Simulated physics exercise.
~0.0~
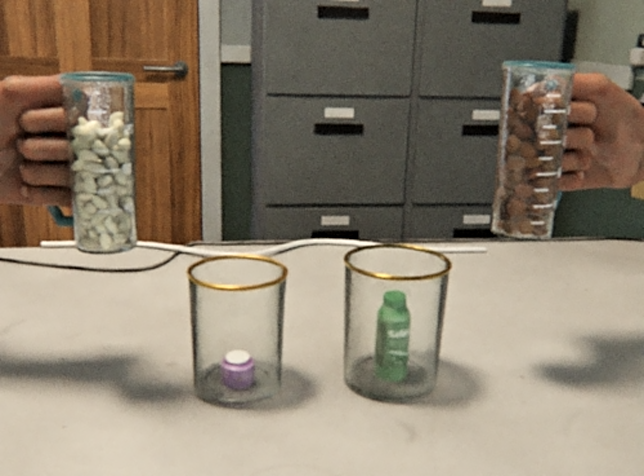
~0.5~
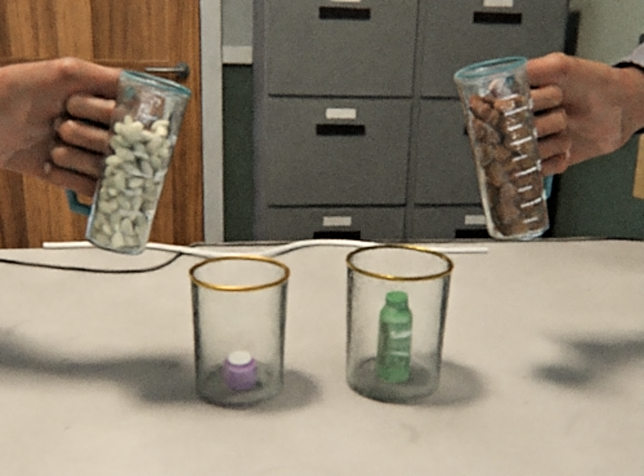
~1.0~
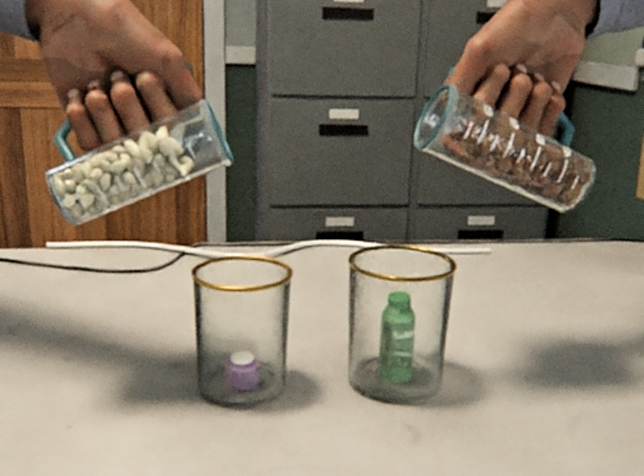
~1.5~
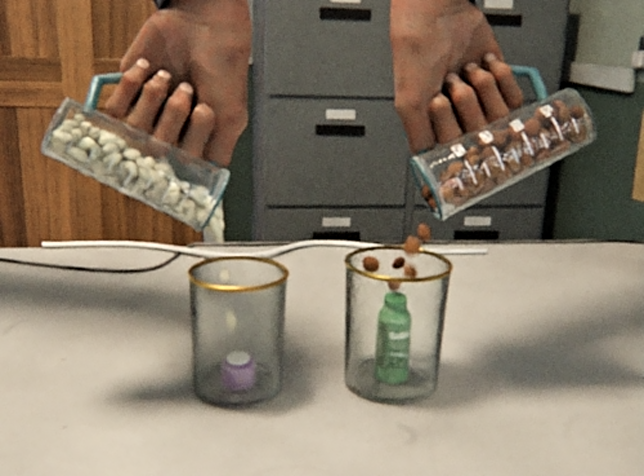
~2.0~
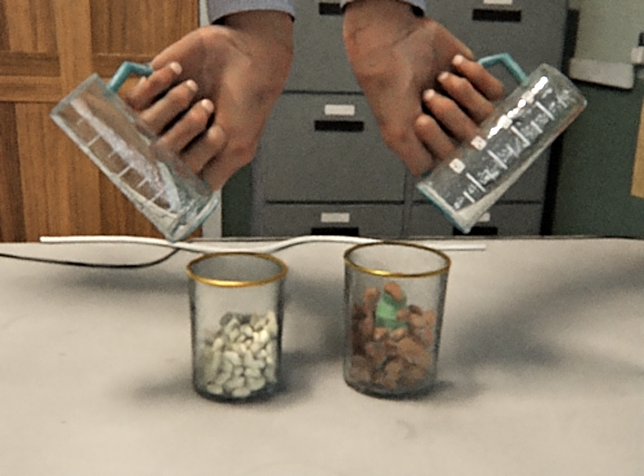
On a pale tabletop seen from the front, with grey filing cabinets and a wooden door behind, two clear glasses with gold rims stand side by side. The left glass holds a small purple jar with a white lid, the right a taller green bottle. Two hands bring in clear cups, whitish pieces on the left and brown nuggets on the right. The hands tilt the cups inward onto their sides, then tip them further until the pieces start falling into the glasses. Finally the whitish pile hides the purple jar, while the green bottle's top still shows among the brown nuggets.
